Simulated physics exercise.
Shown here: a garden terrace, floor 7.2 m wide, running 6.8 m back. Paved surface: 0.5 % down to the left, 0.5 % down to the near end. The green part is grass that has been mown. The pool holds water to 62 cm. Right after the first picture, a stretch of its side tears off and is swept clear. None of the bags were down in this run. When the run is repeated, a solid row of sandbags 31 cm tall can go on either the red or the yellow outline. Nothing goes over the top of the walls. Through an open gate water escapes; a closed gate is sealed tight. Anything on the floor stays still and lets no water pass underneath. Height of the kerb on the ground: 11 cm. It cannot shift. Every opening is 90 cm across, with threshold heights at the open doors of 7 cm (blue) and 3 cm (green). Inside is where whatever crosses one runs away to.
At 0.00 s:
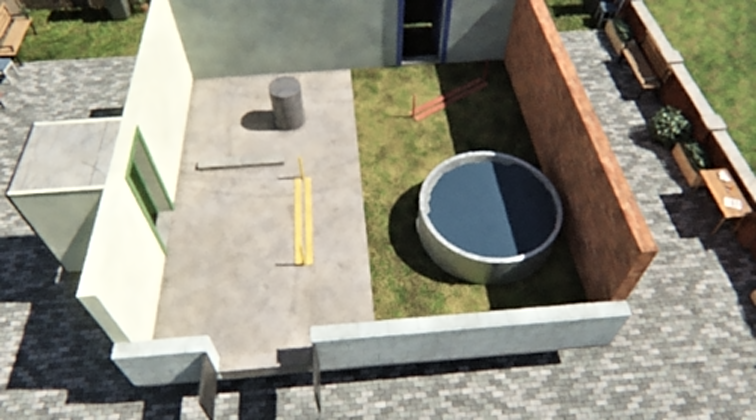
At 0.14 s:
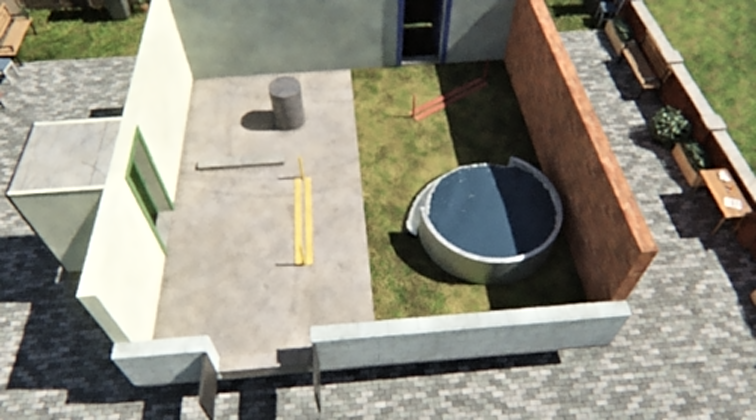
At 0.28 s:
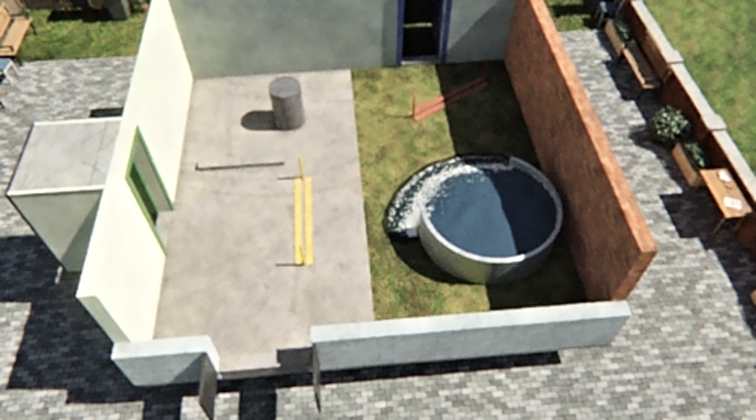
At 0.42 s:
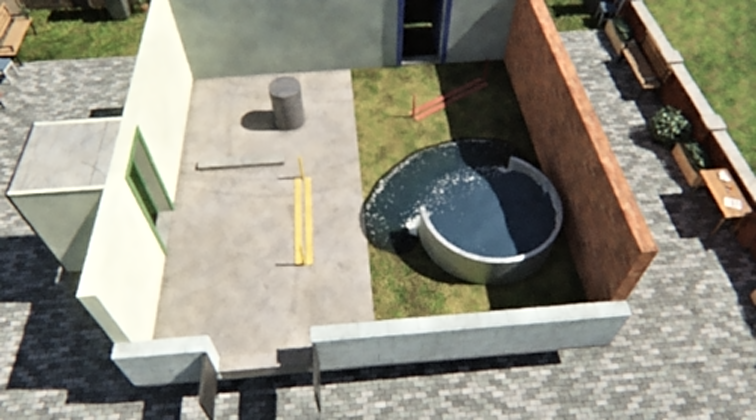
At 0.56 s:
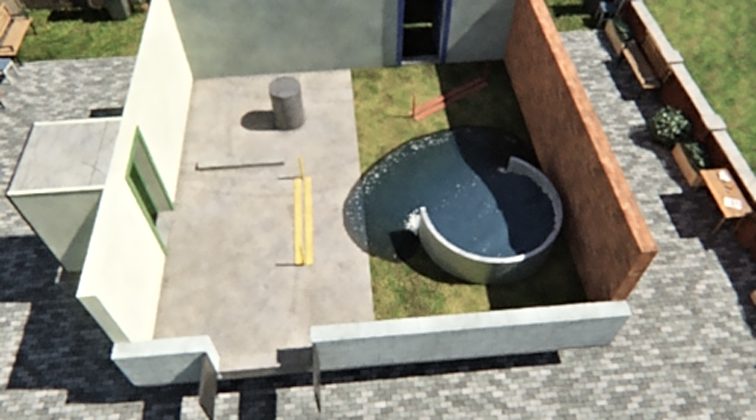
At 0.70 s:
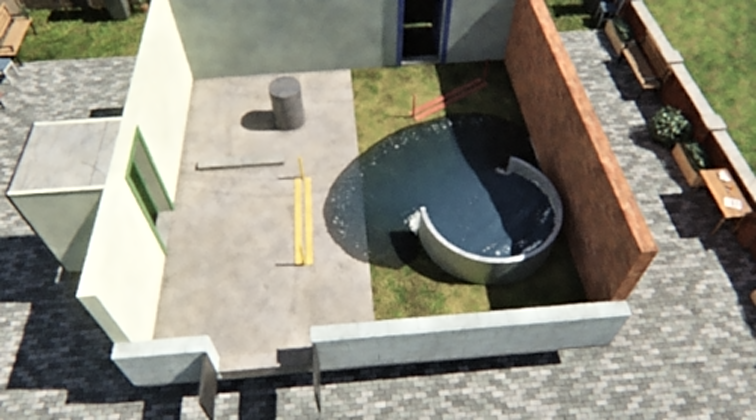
A round pool of dark water sits on mown grass at the right of a walled garden terrace, seen from high above by a still camera. Pale paving fills the left side, with a grey cylinder, a dark bar and yellow and red outlines. The pool's far left side breaks away, and water pours through, foaming white, then spreads across the grass and onto the paving's edge.
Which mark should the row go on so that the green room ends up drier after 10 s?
On the yellow mark.
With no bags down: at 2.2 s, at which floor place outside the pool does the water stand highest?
I'd point to somewhere near (306, 126).
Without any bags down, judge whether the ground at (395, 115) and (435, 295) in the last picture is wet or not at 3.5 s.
Respectively: Covered and clear.
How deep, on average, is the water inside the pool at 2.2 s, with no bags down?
Some 20 cm.
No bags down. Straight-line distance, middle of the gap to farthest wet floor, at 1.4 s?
Roughly 3.6 metres.
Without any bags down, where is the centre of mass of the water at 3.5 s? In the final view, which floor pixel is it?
Centre of water: Approx. (381, 147).
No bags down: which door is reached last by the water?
Green.
After 1.4 s water covers 40 % of the floor and is deepest (22 cm) near (447, 181) in the run without bags; in at the green door, 0 L with no bags, 0 L with the row on red, 0 L on yellow.
After 2.2 s water covers 60 % of the floor and is deepest (20 cm) near (306, 126) in the run without bags; in at the green door, 0 L with no bags, 0 L with the row on red, 0 L on yellow.
After 3.5 s water covers 75 % of the floor and is deepest (18 cm) near (329, 74) in the run without bags; in at the green door, 10 L with no bags, 9 L with the row on red, 0 L on yellow.
After 6.0 s water covers 80 % of the floor and is deepest (15 cm) near (226, 156) in the run without bags; in at the green door, 36 L with no bags, 35 L with the row on red, 0 L on yellow.
After 10.0 s water covers 90 % of the floor and is deepest (12 cm) near (149, 363) in the run without bags; in at the green door, 55 L with no bags, 58 L with the row on red, 0 L on yellow.
